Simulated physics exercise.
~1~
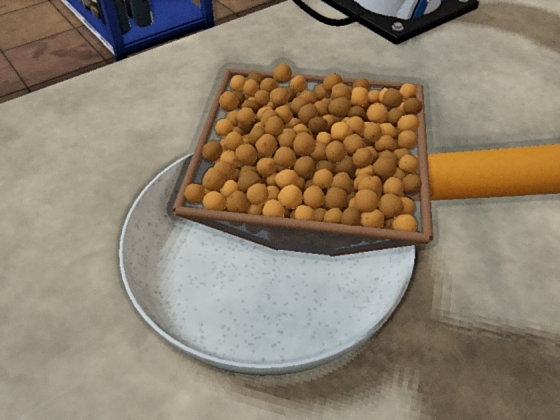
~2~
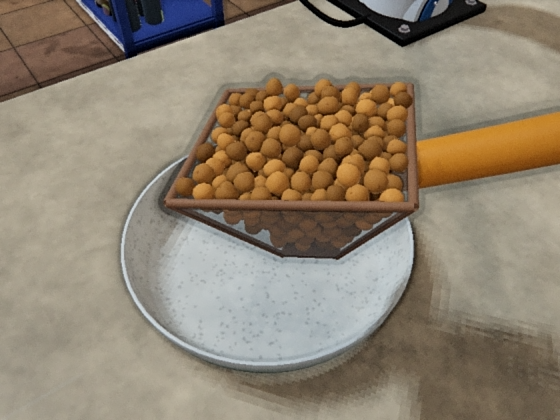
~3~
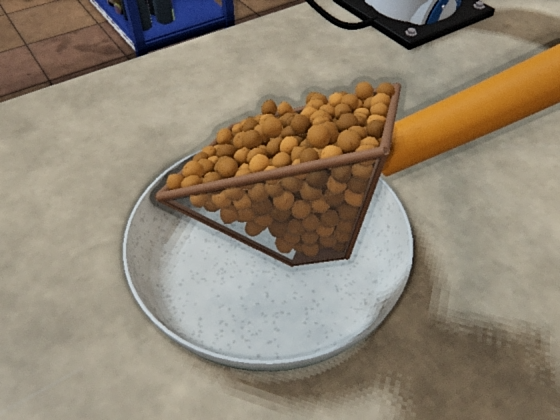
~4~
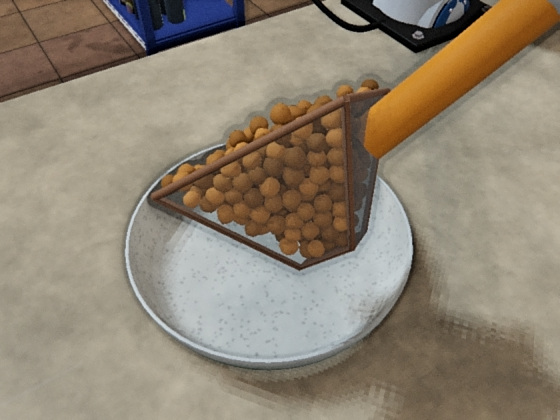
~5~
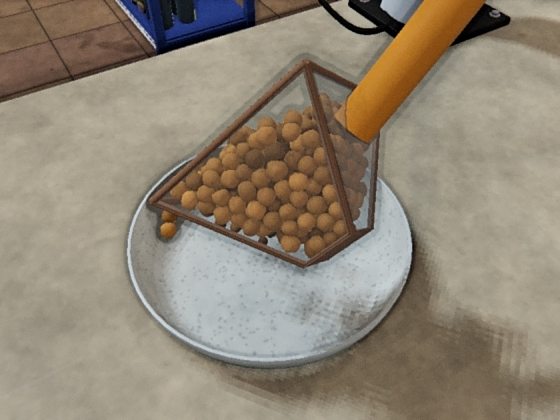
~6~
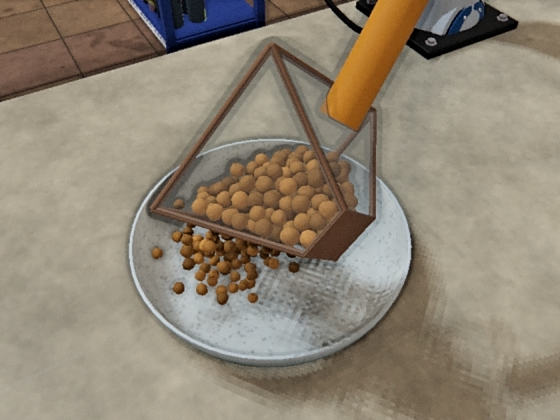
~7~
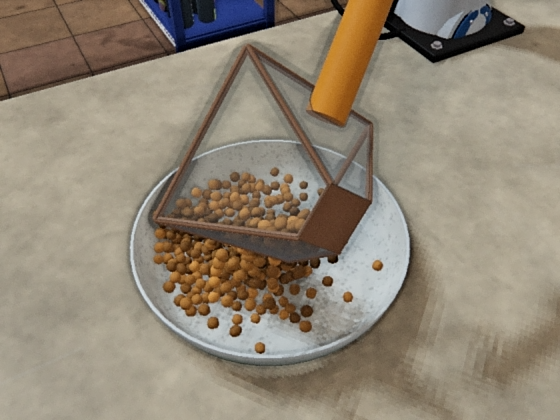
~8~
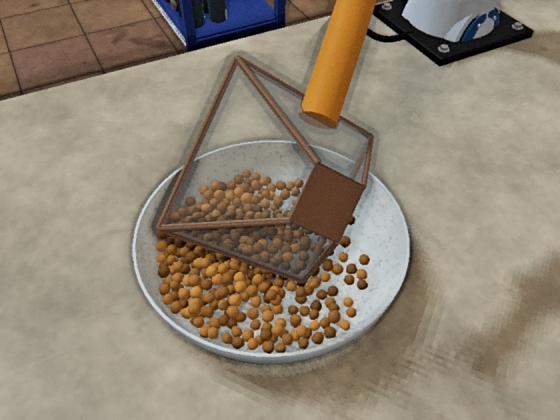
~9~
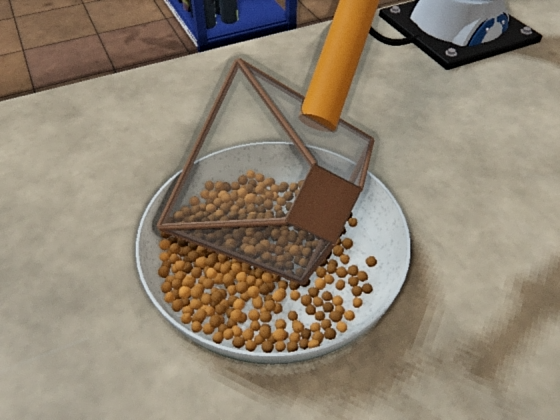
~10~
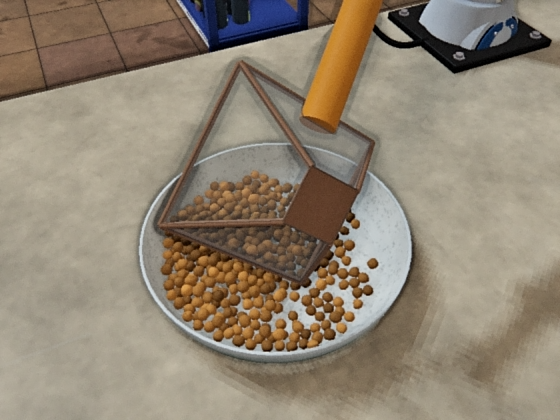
On a mottled beige counter seen from above at an angle, with a brown tiled floor and a blue object at the upper left, a clear-sided scoop with brown edges and an orange handle holds a heap of roasted chickpeas over a round, pale grey pan. The scoop tips steadily down to the left while its handle swings upward. A first few chickpeas slip over the lower left edge, then the rest pour out and scatter across the pan. The scoop stops steeply tilted and empty, with the chickpeas lying still in the pan, visible partly through its clear sides.
